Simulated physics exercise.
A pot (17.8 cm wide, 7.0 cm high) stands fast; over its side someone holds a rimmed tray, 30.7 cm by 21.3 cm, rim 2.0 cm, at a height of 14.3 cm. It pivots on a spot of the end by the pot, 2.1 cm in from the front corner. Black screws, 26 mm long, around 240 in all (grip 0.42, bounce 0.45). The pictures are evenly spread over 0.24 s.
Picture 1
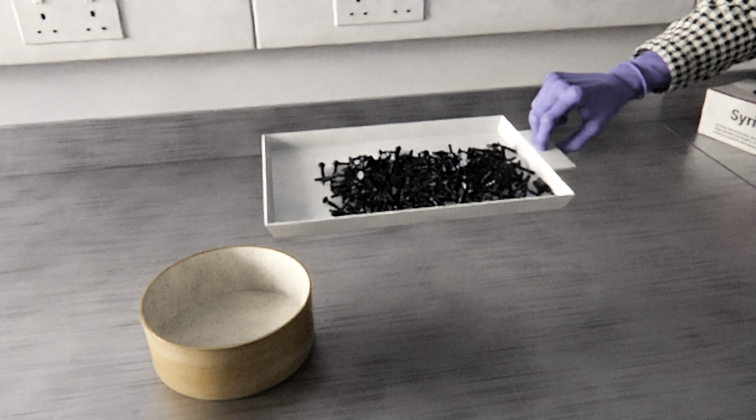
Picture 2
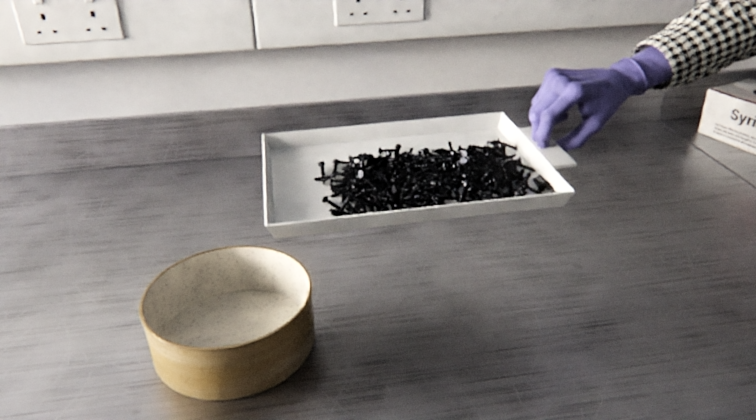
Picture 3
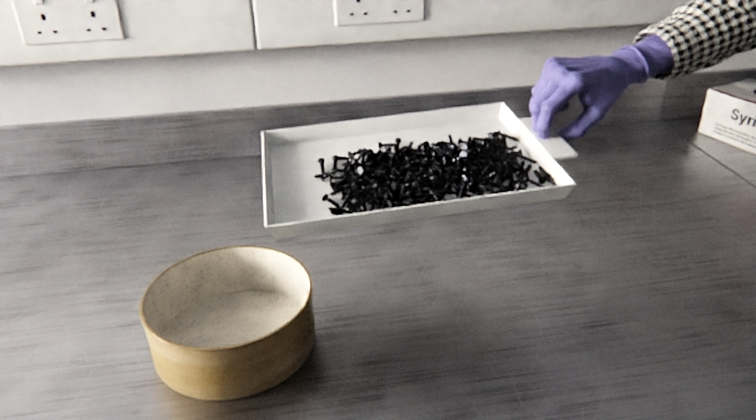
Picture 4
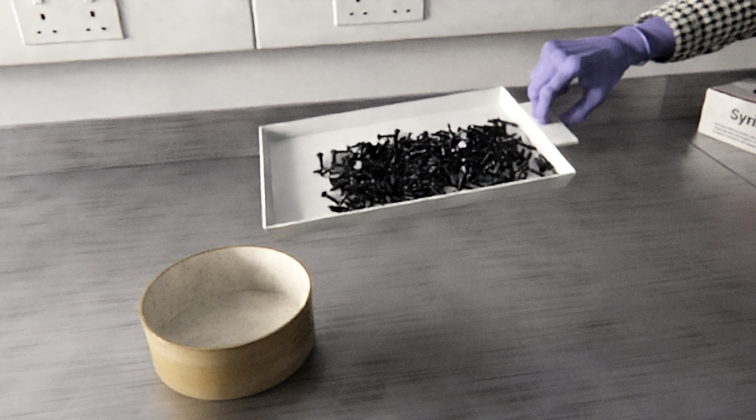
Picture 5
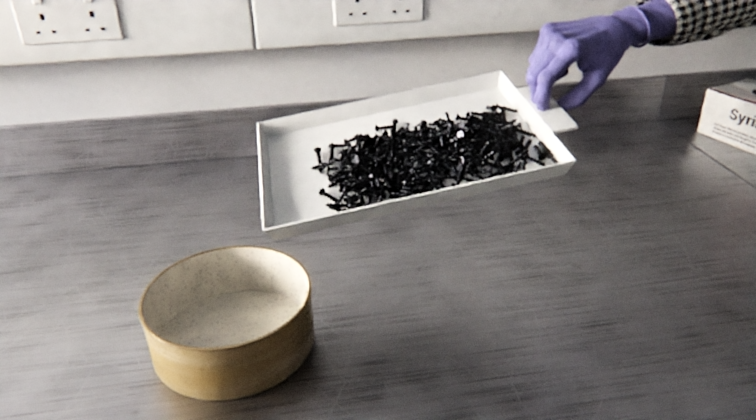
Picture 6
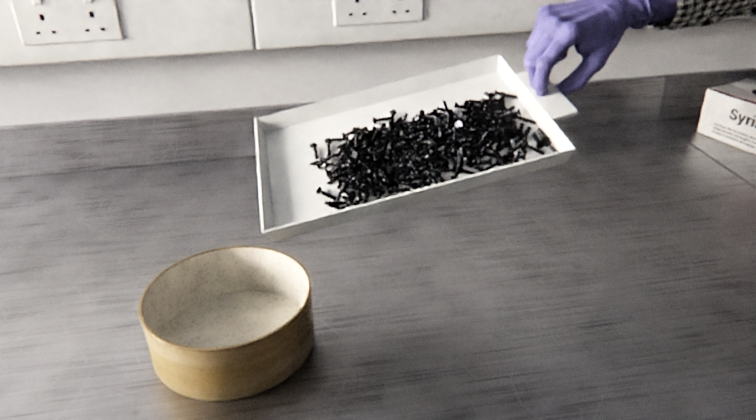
A white rimmed tray of black screws, held at its right end by a purple-gloved hand, starts level and gradually tilts as that end rises, its left end staying low near a still round pot on the grey worktop.
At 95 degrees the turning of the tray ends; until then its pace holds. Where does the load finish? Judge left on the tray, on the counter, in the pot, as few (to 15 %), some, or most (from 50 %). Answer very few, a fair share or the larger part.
Left on the tray: Very few; on the counter: Very few; in the pot: The larger part.
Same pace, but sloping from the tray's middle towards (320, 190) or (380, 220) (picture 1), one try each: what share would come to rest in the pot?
About 75 and 35 per cent.
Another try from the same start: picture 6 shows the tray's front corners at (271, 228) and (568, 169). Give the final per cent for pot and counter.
Pot 30, counter 70.
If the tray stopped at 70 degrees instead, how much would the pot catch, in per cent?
Then about 90 per cent.
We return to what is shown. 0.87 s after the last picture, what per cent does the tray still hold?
About 20 per cent.
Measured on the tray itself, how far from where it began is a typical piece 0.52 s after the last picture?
About 11 cm.
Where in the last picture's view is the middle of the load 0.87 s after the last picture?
At about (244, 343).
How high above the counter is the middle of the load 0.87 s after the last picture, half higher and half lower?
About 2 cm.
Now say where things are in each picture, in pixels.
In the first picture, tray tilt 0 degrees, front corners at (273, 220) and (565, 191); middle of the pieces at (434, 180); pot at (227, 291).
In the second picture, tray tilt 1 degrees, front corners at (273, 221) and (566, 189); middle of the pieces at (434, 178).
In the third picture, tray tilt 3 degrees, front corners at (273, 222) and (566, 181); middle of the pieces at (434, 173).
In the fourth picture, tray tilt 6 degrees, front corners at (272, 223) and (567, 170), lowest corner left front; middle of the pieces at (433, 165).
In the fifth picture, tray tilt 10 degrees, front corners at (270, 224) and (566, 158), lowest corner left front; middle of the pieces at (432, 156).
In the sixth picture, tray tilt 14 degrees, front corners at (269, 226) and (565, 146), lowest corner left front; middle of the pieces at (430, 148); pot at (227, 292).
Then, 0.52 s after the last picture, tilt 52 degrees; the tray holds 100 %, the pot 0 %.
Then, 0.87 s after the last picture, tilt 78 degrees; the tray holds 20 %, the pot 60 %.
Then, 1.31 s after the last picture, tilt 95 degrees; the tray holds 0 %, the pot 95 %.
In the end, tray 0 %, counter 5 %, pot 95 %.
